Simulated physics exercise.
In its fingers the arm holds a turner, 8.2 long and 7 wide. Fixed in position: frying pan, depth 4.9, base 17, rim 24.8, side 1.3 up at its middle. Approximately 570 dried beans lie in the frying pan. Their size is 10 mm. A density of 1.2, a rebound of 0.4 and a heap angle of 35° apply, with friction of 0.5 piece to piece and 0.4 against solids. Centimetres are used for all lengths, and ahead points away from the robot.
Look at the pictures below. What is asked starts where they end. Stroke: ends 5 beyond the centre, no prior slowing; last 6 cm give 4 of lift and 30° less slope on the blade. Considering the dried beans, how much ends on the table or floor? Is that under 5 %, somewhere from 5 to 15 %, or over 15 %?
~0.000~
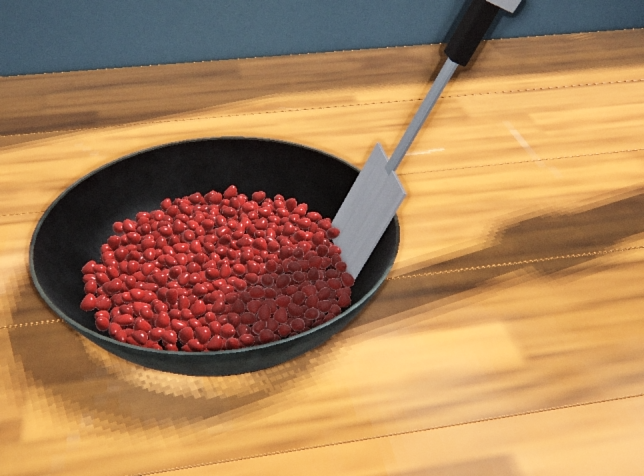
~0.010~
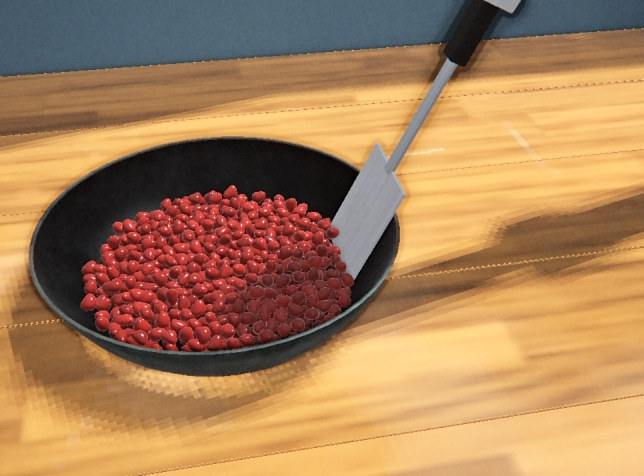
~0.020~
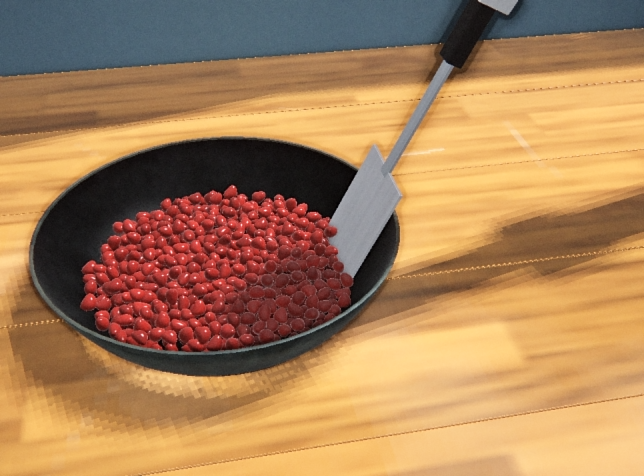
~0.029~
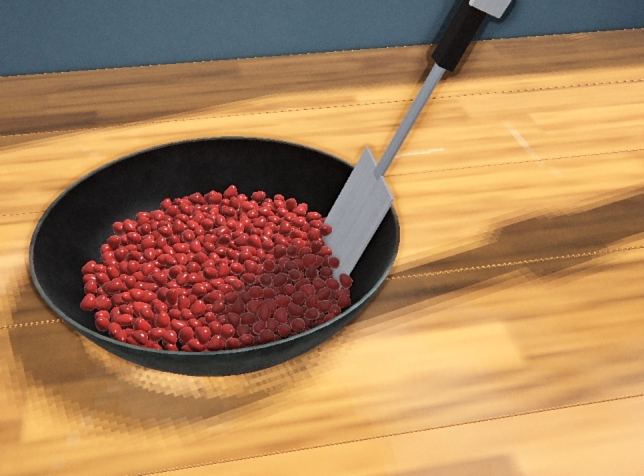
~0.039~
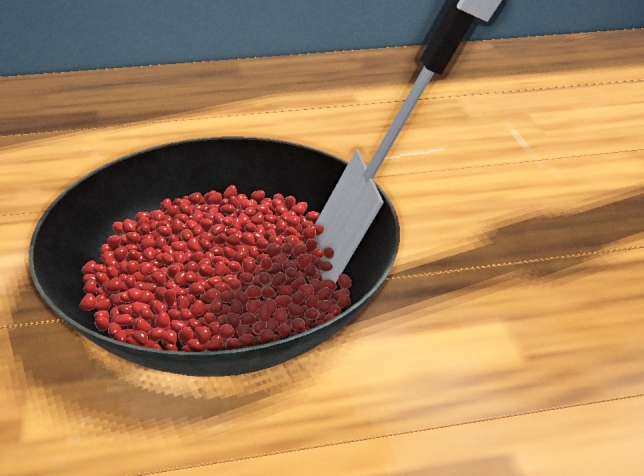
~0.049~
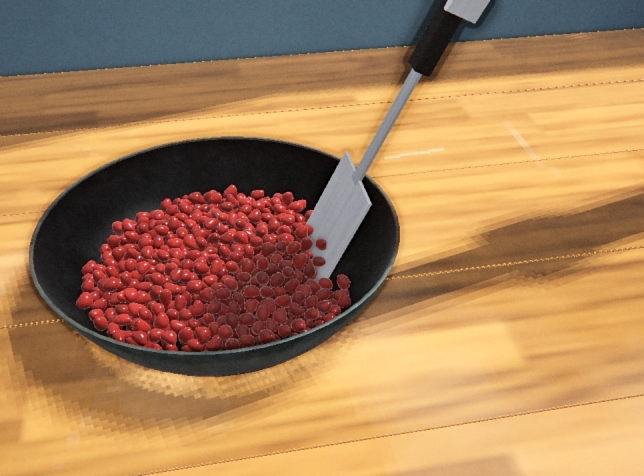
It is under 5 %.
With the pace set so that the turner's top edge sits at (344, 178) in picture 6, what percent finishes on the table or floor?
That share would be some 5 percent.
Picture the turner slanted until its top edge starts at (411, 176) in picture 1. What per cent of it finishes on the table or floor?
About 0%.
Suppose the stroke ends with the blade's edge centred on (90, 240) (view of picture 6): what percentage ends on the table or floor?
Around 15 percent.
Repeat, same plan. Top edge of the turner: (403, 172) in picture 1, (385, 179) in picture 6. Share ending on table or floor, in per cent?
About 0 per cent.
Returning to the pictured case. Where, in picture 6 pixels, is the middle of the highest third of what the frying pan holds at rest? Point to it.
Roughly (105, 266).
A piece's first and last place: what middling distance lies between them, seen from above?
It works out to roughly 3 cm.
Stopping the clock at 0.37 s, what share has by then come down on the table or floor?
Roughly 0 percent.
By 0.10 s, sloping 64°, highest piece 5 above the table; 571 in the frying pan.
By 0.14 s, sloping 52°, highest piece 5 above the table; 571 in the frying pan.
By 0.37 s, sloping 34°, highest piece 6 above the table; 566 in the frying pan, 4 on the table or floor, 1 on the blade or in flight.
By 1.42 s, sloping 34°, highest piece 6 above the table; 566 in the frying pan, 5 on the table or floor.
Final count, 566 in the frying pan, 5 on the table or floor. That is 1 % on the table or floor.
